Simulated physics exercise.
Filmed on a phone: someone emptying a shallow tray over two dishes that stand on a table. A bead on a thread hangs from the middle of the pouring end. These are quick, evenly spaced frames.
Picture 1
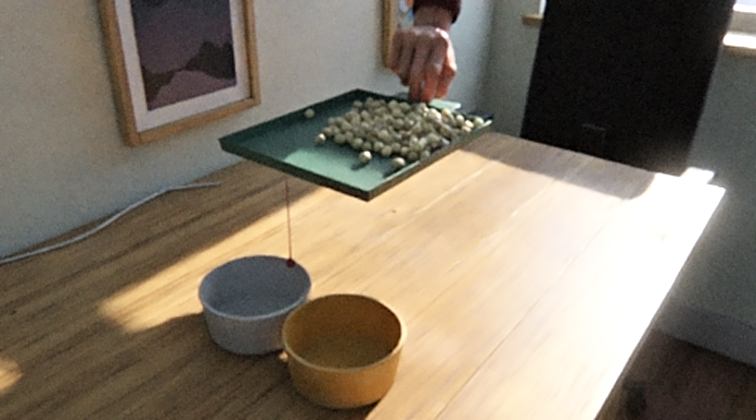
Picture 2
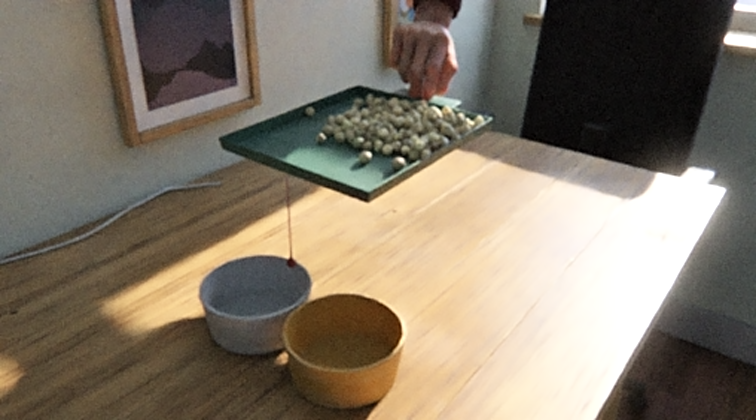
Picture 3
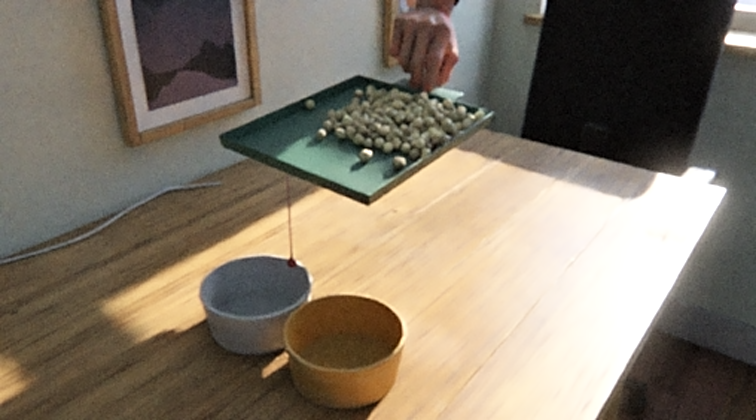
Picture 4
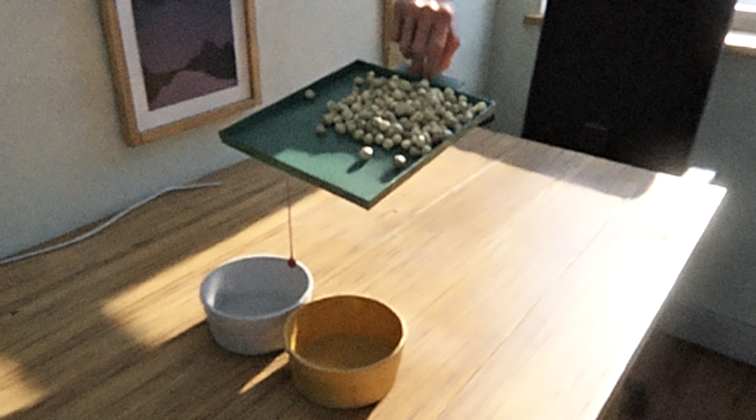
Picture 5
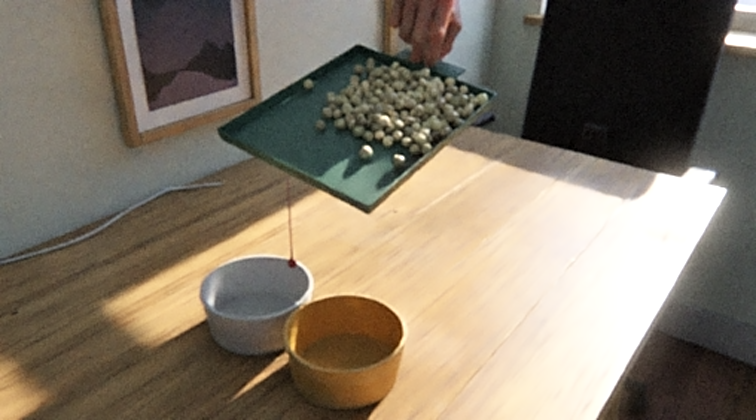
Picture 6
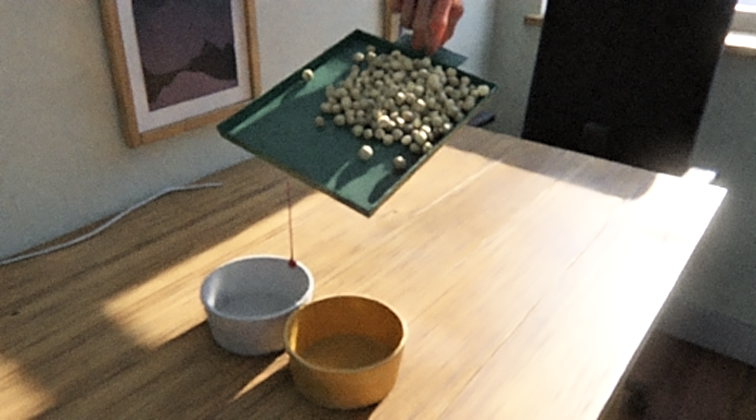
A hand held a green tray of round, pale nuts above a gray bowl and a mustard-colored one, then steadily raised the back while the pouring end tilted lower at its right corner.
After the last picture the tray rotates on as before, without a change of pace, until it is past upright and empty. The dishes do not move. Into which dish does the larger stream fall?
The right dish gets more.
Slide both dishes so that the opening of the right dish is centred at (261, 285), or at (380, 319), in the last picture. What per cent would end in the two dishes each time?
The first gives 10 %, the second 70 %.
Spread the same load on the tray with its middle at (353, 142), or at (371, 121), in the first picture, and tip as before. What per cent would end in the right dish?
First some 50, then 60 per cent.
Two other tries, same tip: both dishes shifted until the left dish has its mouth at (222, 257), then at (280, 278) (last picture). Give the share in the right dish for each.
Roughly 30 per cent, and 70 per cent.
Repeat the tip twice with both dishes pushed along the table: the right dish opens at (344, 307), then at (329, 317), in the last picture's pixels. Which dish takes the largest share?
At the first place right, at the second right.
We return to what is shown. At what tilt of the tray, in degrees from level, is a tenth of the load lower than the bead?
Roughly 70°.
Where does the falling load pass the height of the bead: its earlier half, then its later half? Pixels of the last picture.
At about (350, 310), then at (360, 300).
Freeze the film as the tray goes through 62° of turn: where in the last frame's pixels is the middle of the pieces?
At about (371, 148).
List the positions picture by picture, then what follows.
The first frame shows corners of the pouring end (221, 138) and (367, 189), level; middle of the load (405, 129), macadamia nuts; left dish (215, 326); right dish (304, 379); bead on its thread (291, 263).
The second frame shows corners of the pouring end (221, 137) and (368, 190), level; middle of the load (405, 127).
The third frame shows corners of the pouring end (221, 135) and (368, 193), tipped barely, lowest at the right corner; middle of the load (406, 121).
The fourth frame shows corners of the pouring end (221, 132) and (368, 198), tipped a little, lowest at the right corner; middle of the load (407, 113).
The fifth frame shows corners of the pouring end (220, 129) and (368, 204), tipped a little, lowest at the right corner; middle of the load (407, 105).
The sixth frame shows corners of the pouring end (219, 126) and (369, 209), tipped clearly, lowest at the right corner; middle of the load (407, 99); left dish (217, 327); right dish (306, 379).
Just after the last frame, tray tipped steeply; the larger part on the tray; about a tenth in the right dish; about a tenth in the air.
A moment on, tray tipped right over; the larger part on the tray; about a tenth in the right dish; just a few in the left dish; about a tenth outside both; just a few in the air.
Further on, tray tipped past a quarter turn; roughly half in the right dish; about a tenth in the left dish; roughly a third outside both.
When it is over, tray tipped past a quarter turn; roughly half in the right dish; about a tenth in the left dish; roughly a third outside both.
